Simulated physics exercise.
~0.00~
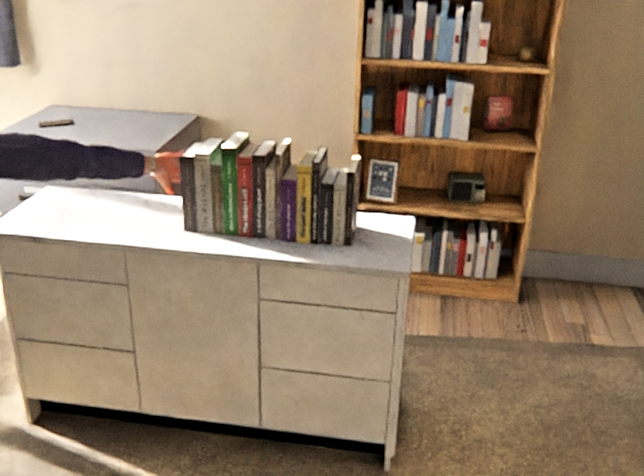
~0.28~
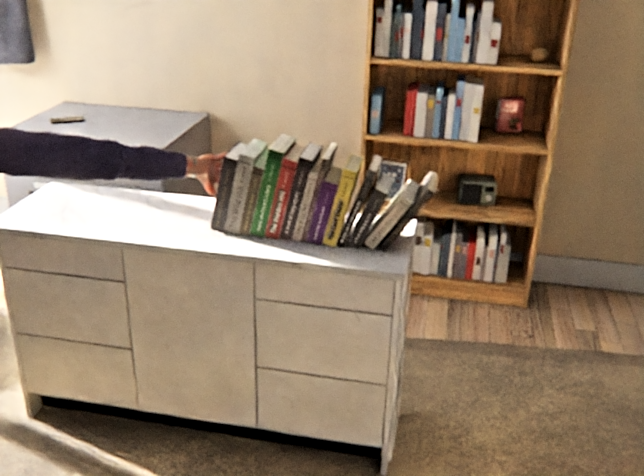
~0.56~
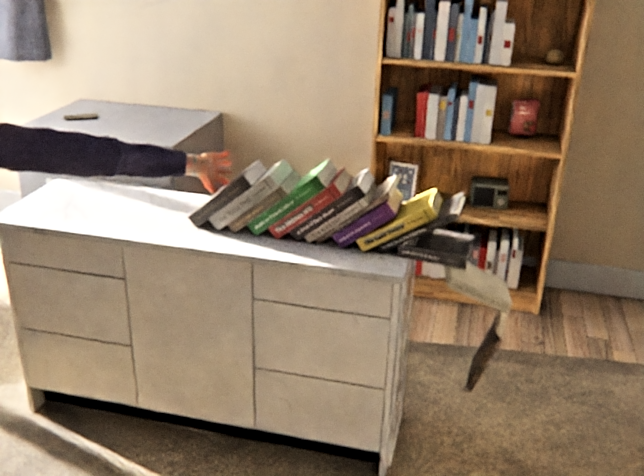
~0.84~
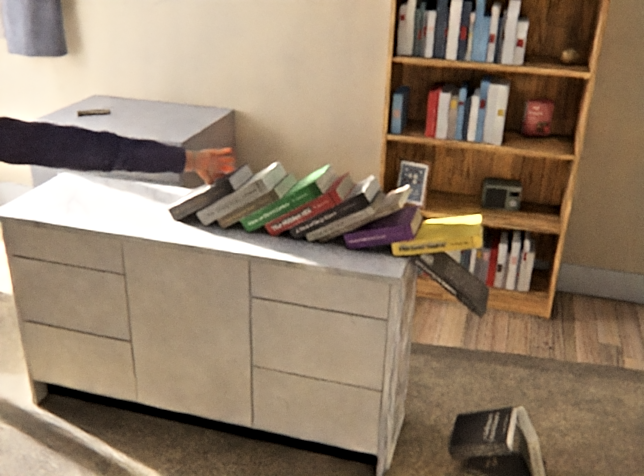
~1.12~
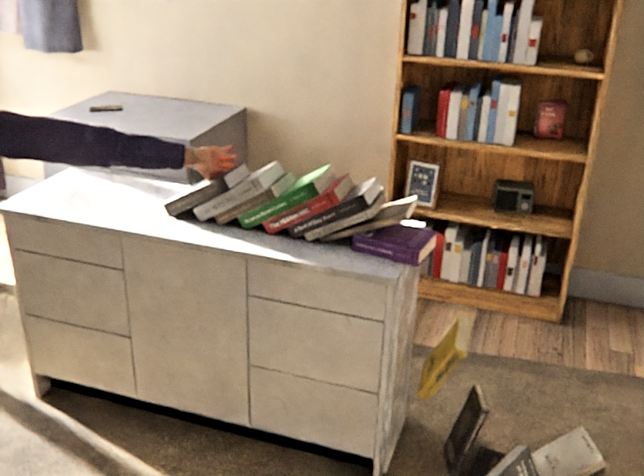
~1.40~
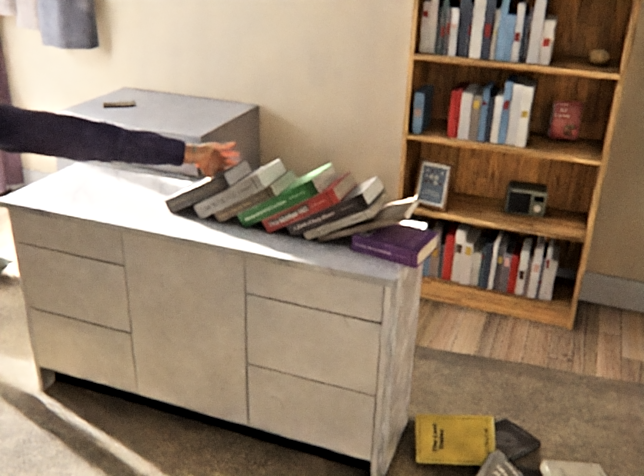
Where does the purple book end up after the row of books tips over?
The purple book stays on top of the cabinet, lying on its side at the right end.
